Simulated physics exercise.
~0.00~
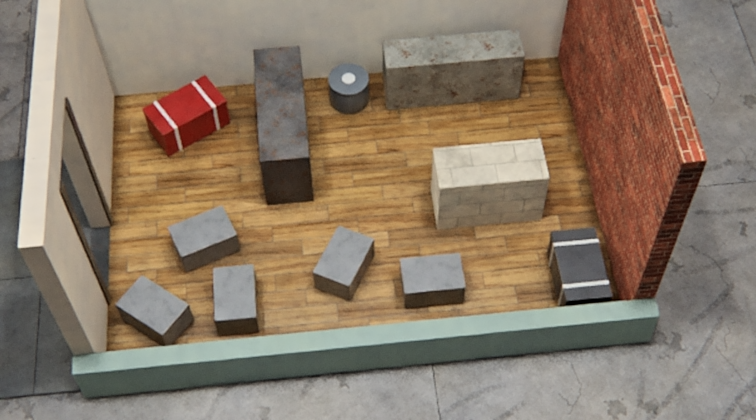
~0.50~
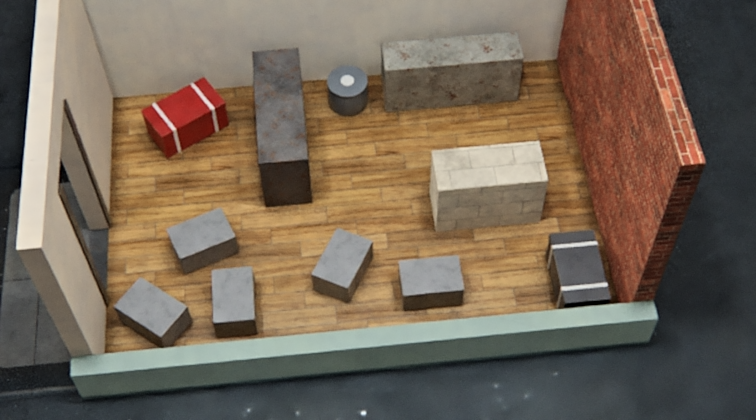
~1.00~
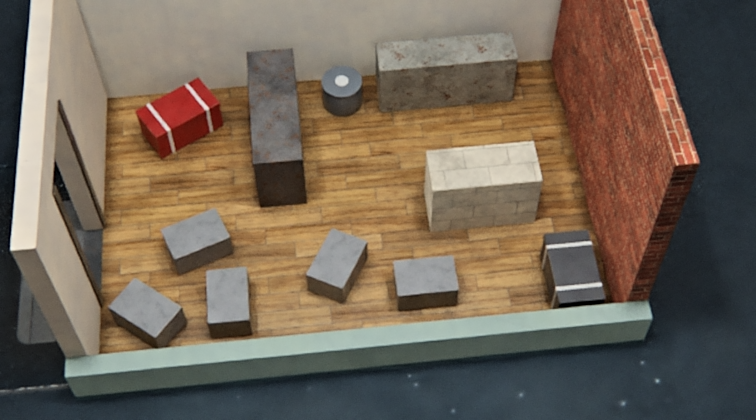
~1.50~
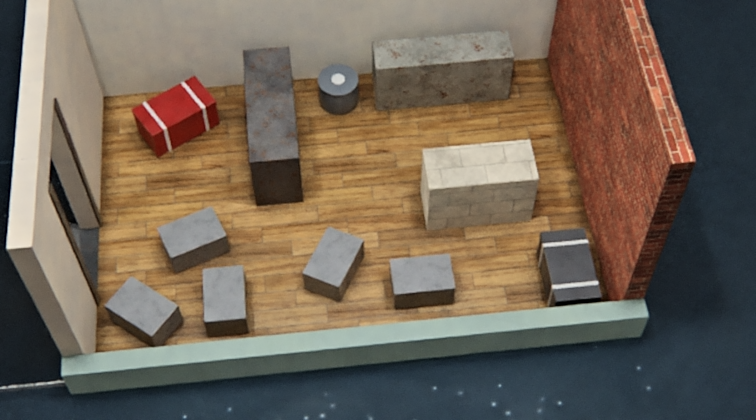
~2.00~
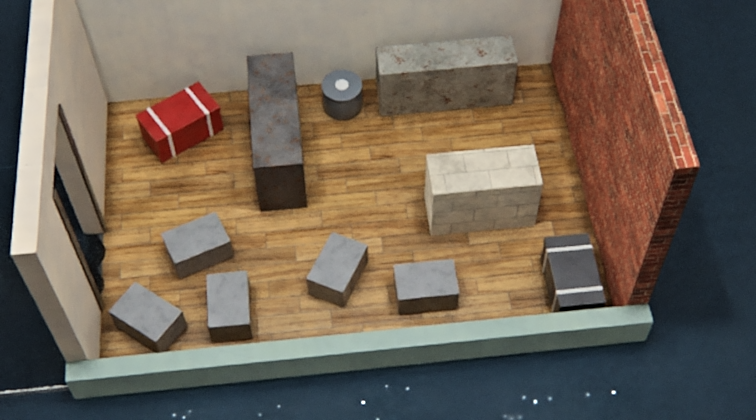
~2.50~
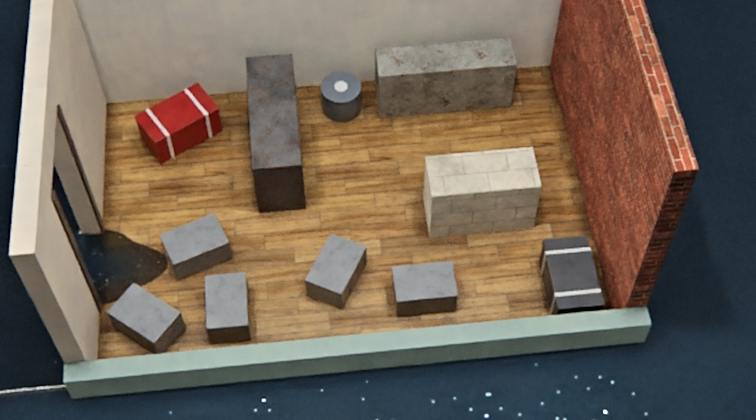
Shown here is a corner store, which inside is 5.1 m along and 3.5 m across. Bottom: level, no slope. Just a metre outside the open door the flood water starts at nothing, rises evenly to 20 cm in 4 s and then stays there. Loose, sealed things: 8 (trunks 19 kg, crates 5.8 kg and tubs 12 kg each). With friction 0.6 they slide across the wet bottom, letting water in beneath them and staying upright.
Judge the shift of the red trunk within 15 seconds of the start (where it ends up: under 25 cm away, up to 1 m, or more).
My money says it edges along a bit.
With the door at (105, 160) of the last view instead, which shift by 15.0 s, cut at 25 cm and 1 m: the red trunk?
Observation: Red trunk large displacement.
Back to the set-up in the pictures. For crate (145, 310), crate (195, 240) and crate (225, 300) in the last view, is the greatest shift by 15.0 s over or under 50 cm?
In turn: Past it, past it, more.
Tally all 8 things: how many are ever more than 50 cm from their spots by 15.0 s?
7.
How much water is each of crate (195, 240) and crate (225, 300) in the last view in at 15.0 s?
I'd put it at 8 cm and 12 cm respectively.
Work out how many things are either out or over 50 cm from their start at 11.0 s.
The number by then is 6.
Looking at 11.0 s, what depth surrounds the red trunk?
About 6 cm.
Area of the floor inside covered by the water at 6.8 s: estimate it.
About 12 m2.
After 3.5 s the red trunk is near (177, 112), 0.0 m from its start, aground; 0 afloat.
After 6.8 s the red trunk is near (177, 112), 0.0 m from its start, aground; 4 afloat.
After 11.0 s the red trunk is near (123, 132), 0.6 m from its start, afloat; 7 afloat.
After 15.0 s the red trunk is near (212, 157), 0.8 m from its start, afloat; 8 afloat.
